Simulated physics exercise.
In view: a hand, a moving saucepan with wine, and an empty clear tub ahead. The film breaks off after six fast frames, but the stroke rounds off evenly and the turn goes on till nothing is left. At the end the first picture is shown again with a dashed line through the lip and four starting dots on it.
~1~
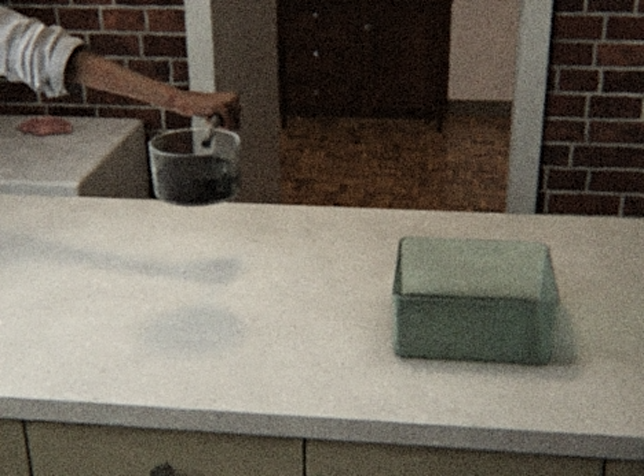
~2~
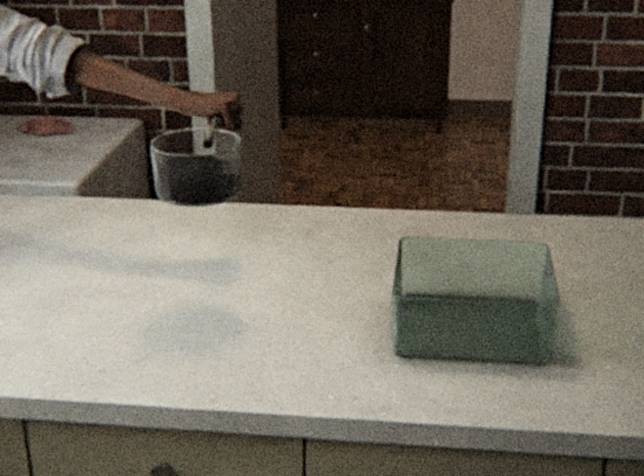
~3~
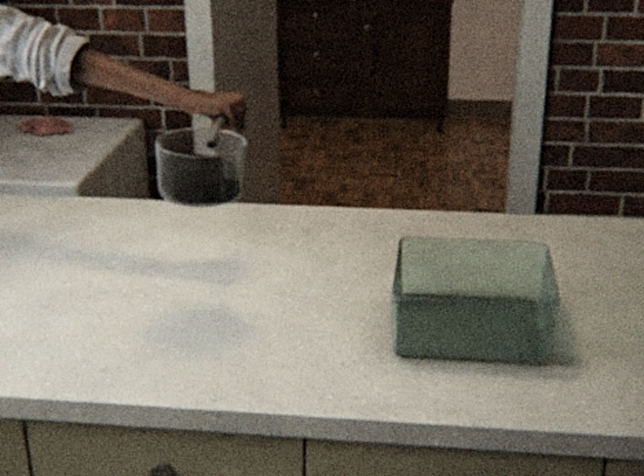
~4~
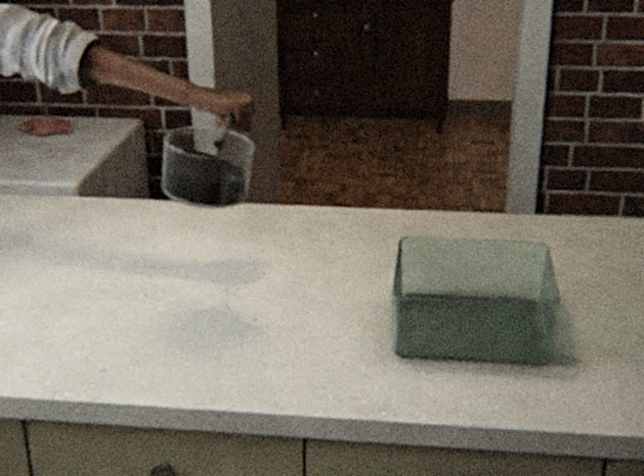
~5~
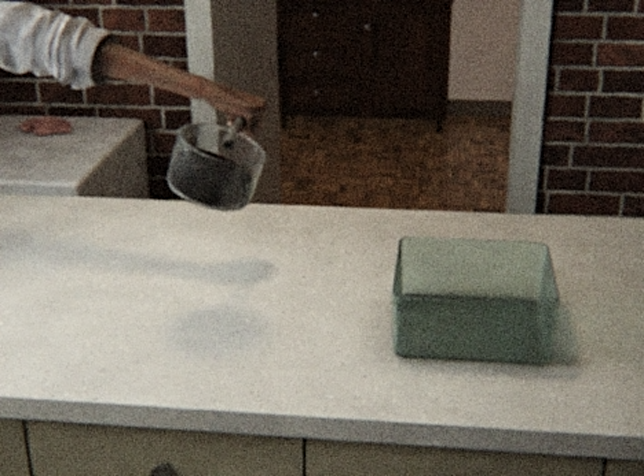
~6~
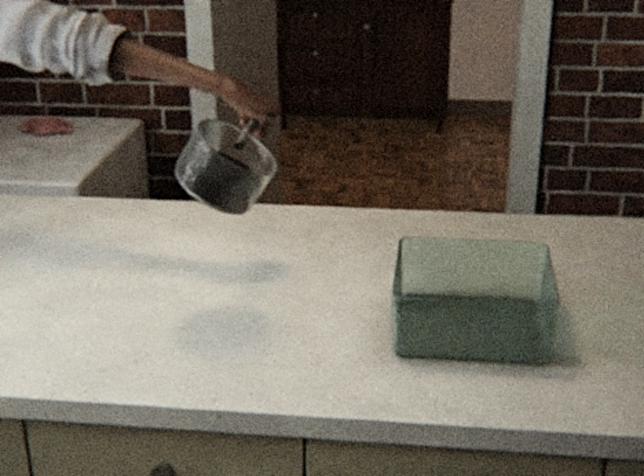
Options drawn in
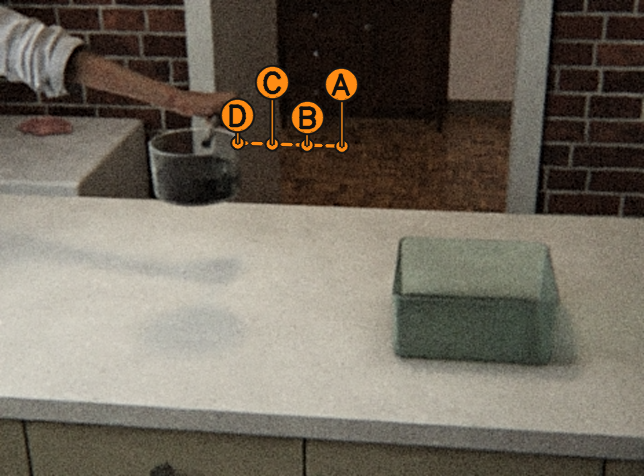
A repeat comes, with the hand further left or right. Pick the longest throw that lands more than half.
Use dot C.
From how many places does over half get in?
Three of the four.
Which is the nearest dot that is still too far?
Dot D.
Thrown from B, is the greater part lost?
No, not at all.
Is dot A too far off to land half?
No.
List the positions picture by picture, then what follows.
Upright, lip at (237, 143); tub from (393, 354) to (552, 362); nothing has left yet.
Upright, lip at (239, 143); nothing has left yet.
Tipped about 3°, lip at (244, 145); nothing has left yet.
Tipped about 10°, lip at (253, 150); nothing has left yet.
Tipped about 20°, lip at (264, 159); nothing has left yet.
Tipped about 32°, lip at (275, 169); nothing has left yet.
On the marked copy, A at (341, 146); B at (307, 145); C at (272, 144); D at (237, 143).
With A, about 75 % lands in the tub, 7 % falls short and 18 % goes beside or beyond.
With B, about 77 % lands in the tub, 10 % falls short and 13 % goes beside or beyond.
With C, about 68 % lands in the tub, 20 % falls short and 12 % goes beside or beyond.
With D, about 4 % lands in the tub, 94 % falls short.
